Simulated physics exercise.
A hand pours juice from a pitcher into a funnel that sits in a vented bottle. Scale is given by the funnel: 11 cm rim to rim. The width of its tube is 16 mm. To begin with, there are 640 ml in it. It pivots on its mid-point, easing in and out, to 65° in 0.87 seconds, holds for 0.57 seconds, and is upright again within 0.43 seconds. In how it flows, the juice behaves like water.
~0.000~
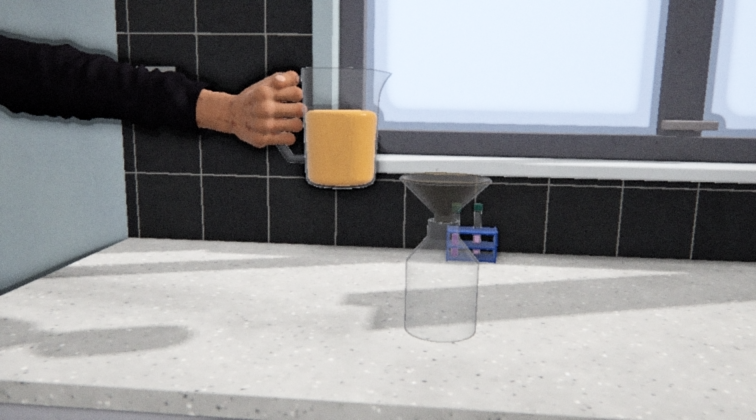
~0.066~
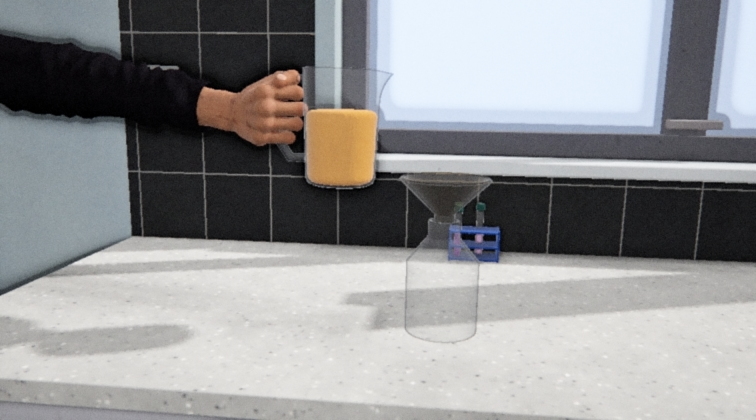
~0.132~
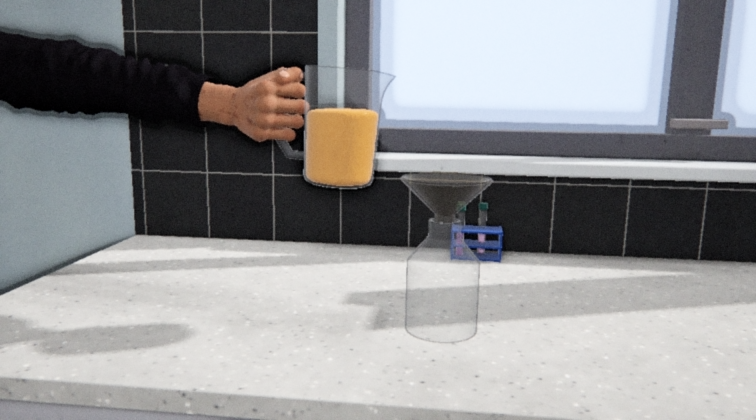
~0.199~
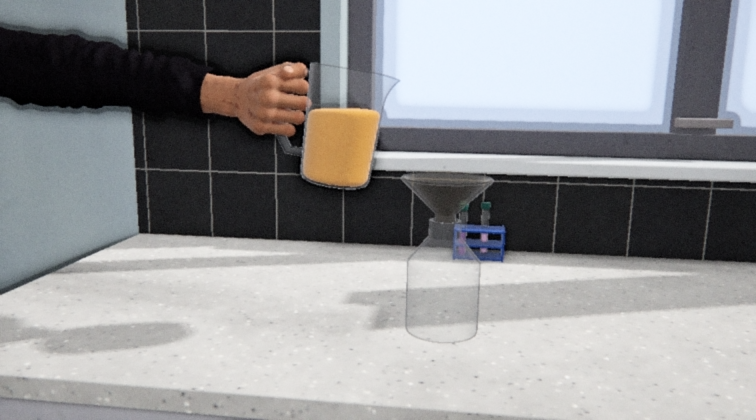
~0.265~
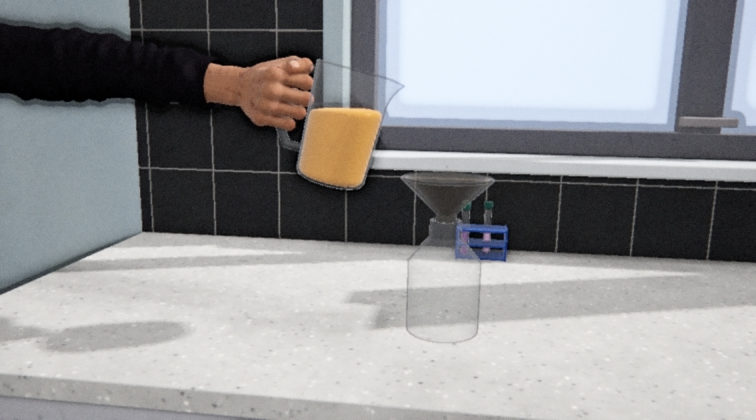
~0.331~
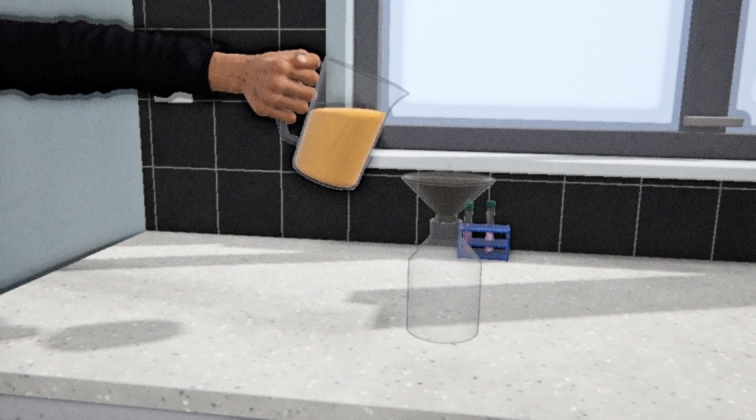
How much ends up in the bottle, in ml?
About 210 ml.
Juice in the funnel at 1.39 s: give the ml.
I'd put it at about 85 ml.
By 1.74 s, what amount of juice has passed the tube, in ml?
The volume is close to 130 ml.
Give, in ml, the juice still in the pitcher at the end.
Roughly 400 ml.
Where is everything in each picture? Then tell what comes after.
It leans 0°; its right rim is at (392, 72); the juice meets the walls at (315, 112) and (367, 113); the funnel's rim runs from (404, 181) to (487, 184), in the first picture.
It leans 1°; its right rim is at (393, 73); the juice meets the walls at (316, 111) and (370, 113), in the second picture.
It leans 4°; its right rim is at (396, 75); the juice meets the walls at (317, 111) and (370, 112), in the third picture.
It leans 8°; its right rim is at (400, 79); the juice meets the walls at (317, 112) and (372, 112), in the fourth picture.
It leans 14°; its right rim is at (405, 85); the juice meets the walls at (317, 112) and (374, 113), in the fifth picture.
It leans 21°; its right rim is at (410, 92); the juice meets the walls at (313, 115) and (378, 113), in the sixth picture.
Then, 0.75 s in, the tilt is 62° and 0 ml has passed the tube, 5 ml is in the funnel, 610 ml in the pitcher and 0 ml has missed.
Then, 1.06 s in, the tilt is 65° and 40 ml has passed the tube, 50 ml is in the funnel, 500 ml in the pitcher and 0 ml has missed.
Then, 1.39 s in, the tilt is 65° and 85 ml has passed the tube, 85 ml is in the funnel, 425 ml in the pitcher and 30 ml has missed.
Then, 1.74 s in, the tilt is 13° and 130 ml has passed the tube, 75 ml is in the funnel, 400 ml in the pitcher and 30 ml has missed.
Finally, 205 ml has passed the tube, 0 ml is in the funnel, 400 ml in the pitcher and 30 ml has missed.
